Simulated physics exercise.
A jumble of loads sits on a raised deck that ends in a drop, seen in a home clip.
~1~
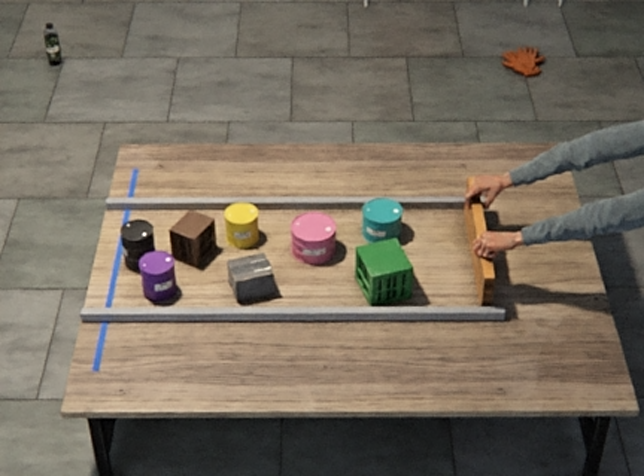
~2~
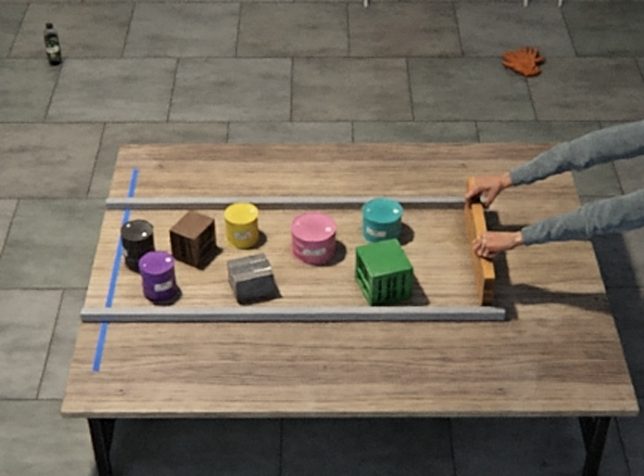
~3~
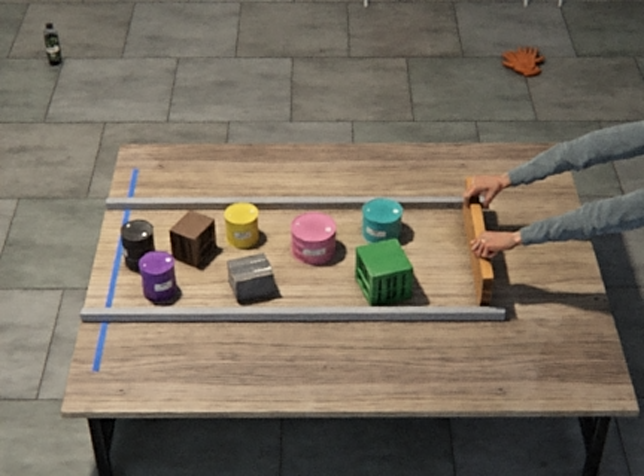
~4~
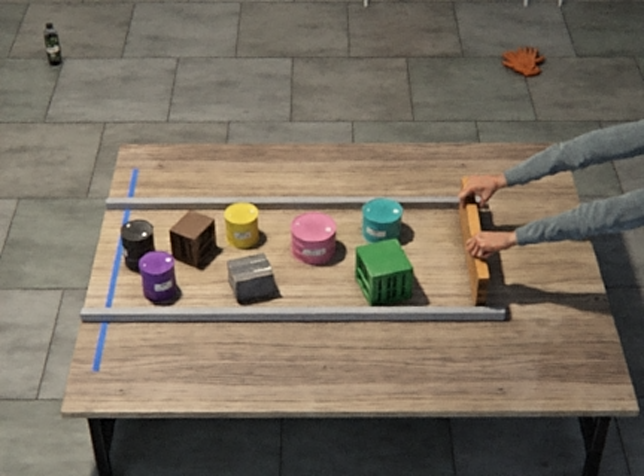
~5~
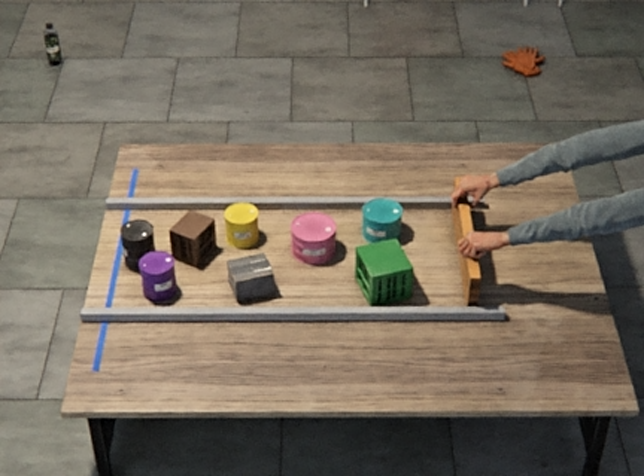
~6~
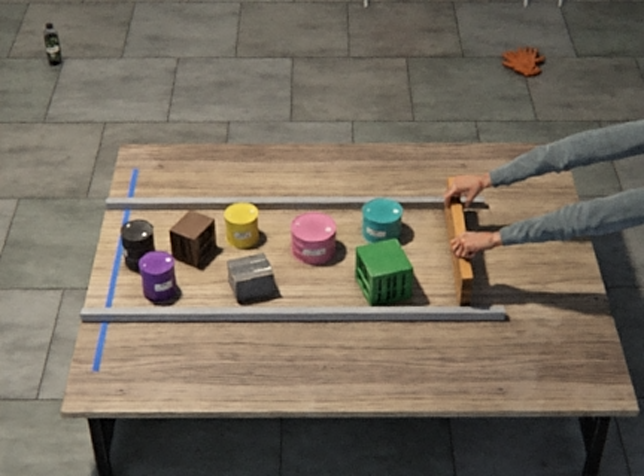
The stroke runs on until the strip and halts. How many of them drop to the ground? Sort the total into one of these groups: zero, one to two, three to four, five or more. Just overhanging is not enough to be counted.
It goes in the group five or more.
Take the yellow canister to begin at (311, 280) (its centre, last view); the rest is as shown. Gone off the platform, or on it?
It drops over the edge from there.
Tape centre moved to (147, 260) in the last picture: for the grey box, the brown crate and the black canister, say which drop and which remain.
Short version: The grey box heads down, the brown crate heads down, the black canister heads down.
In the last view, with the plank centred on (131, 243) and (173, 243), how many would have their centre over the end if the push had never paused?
The counts would come to 5 and 2.
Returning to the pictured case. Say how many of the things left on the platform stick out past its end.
That comes to 3 of them.
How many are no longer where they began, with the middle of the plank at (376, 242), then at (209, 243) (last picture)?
At the first place 2, at the second 8.
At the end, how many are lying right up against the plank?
The count is 3.
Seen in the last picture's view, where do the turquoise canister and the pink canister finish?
In the last picture the turquoise canister sits around (104, 215) and the pink canister around (94, 244).
Soon after, none off yet; black canister at rest near (139, 245); purple canister at rest near (158, 276); brown crate at rest near (193, 239).
By the end, the number that fall off is five or more; fallen, grey box, yellow canister, brown crate, purple canister and black canister.
